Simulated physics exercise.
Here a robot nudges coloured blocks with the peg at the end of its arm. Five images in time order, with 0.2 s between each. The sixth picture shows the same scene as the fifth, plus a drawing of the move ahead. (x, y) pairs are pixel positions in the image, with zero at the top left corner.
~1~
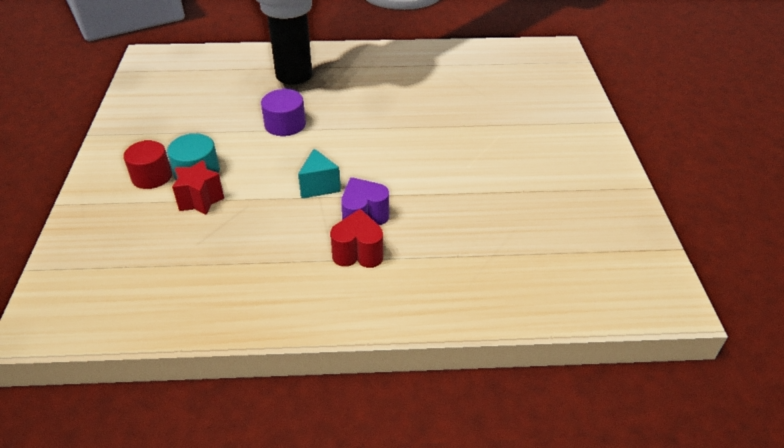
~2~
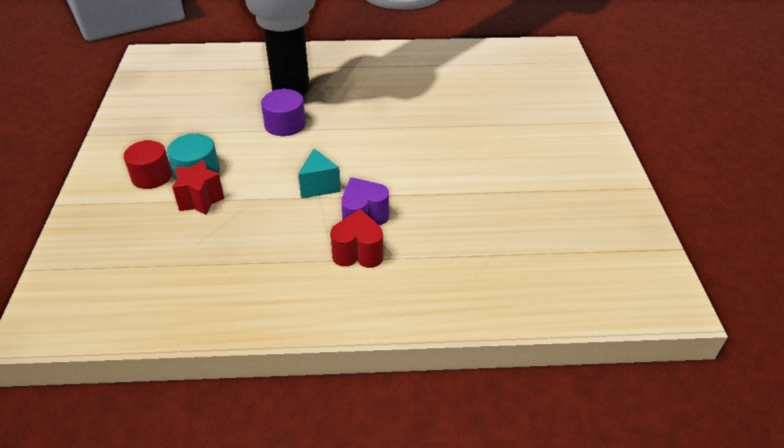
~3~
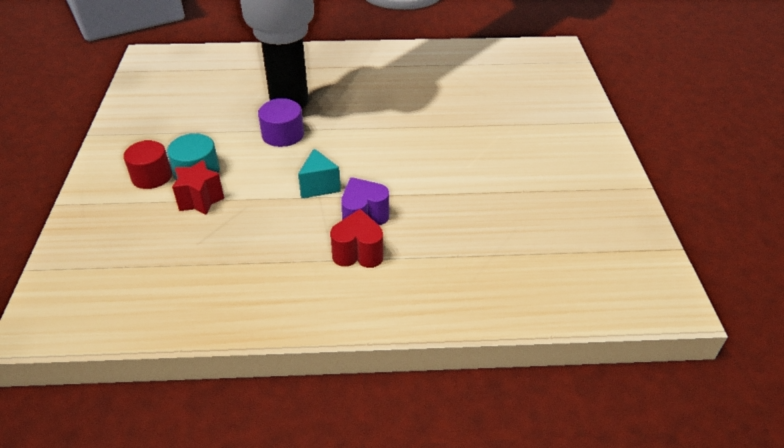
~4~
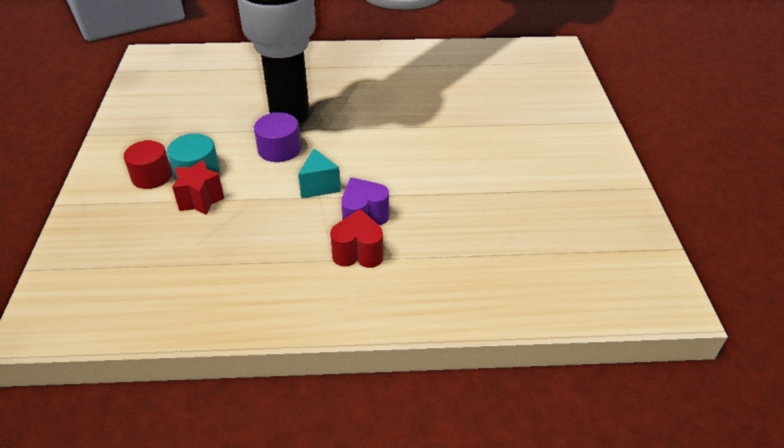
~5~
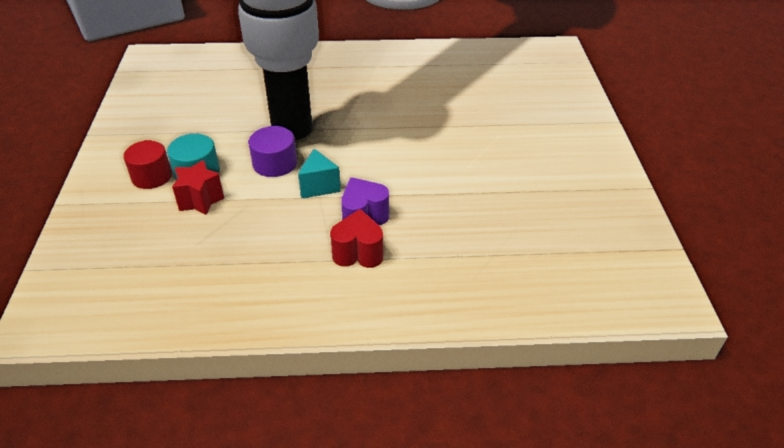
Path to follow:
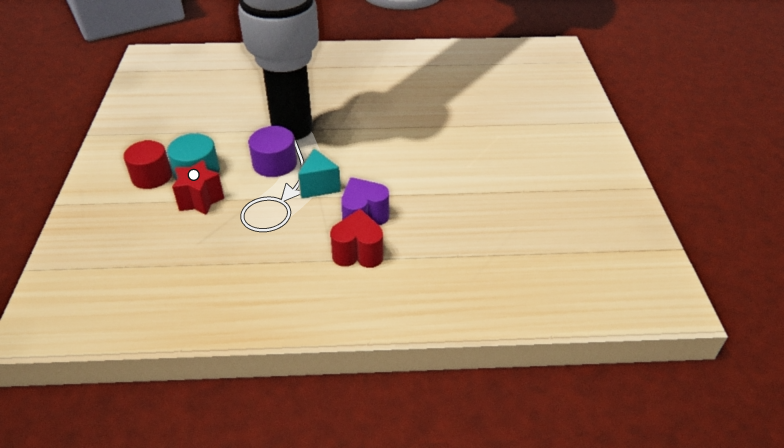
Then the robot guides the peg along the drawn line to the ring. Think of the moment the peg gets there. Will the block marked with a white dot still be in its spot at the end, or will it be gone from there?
Answer: Moved.
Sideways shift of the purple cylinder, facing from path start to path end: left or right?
Heads right.
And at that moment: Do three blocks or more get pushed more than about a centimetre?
Yes, that is how it ends up.
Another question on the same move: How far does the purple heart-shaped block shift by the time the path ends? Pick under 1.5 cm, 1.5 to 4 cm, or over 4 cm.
Short of 1.5 cm.
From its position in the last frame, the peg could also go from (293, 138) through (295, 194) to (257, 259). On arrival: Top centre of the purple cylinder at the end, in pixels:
The purple cylinder ends near (231, 185).
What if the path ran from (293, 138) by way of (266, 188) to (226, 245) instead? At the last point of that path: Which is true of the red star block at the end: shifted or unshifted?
That block remains where it is.
The drawn path runs from (293, 138) via (302, 162) and (295, 189), ending at (266, 214); the dot is on the red star block.
What follows on the original path. One third of the way, peg at (301, 153); purple cylinder at (263, 157).
Two thirds of the way, peg at (293, 180); purple cylinder at (244, 173); turquoise triangular block at (326, 171), turned 15° clockwise.
At the end, peg at (264, 204); red star block at (176, 176); purple cylinder at (214, 184); turquoise triangular block at (326, 171), turned 15° clockwise; purple heart-shaped block not moved.
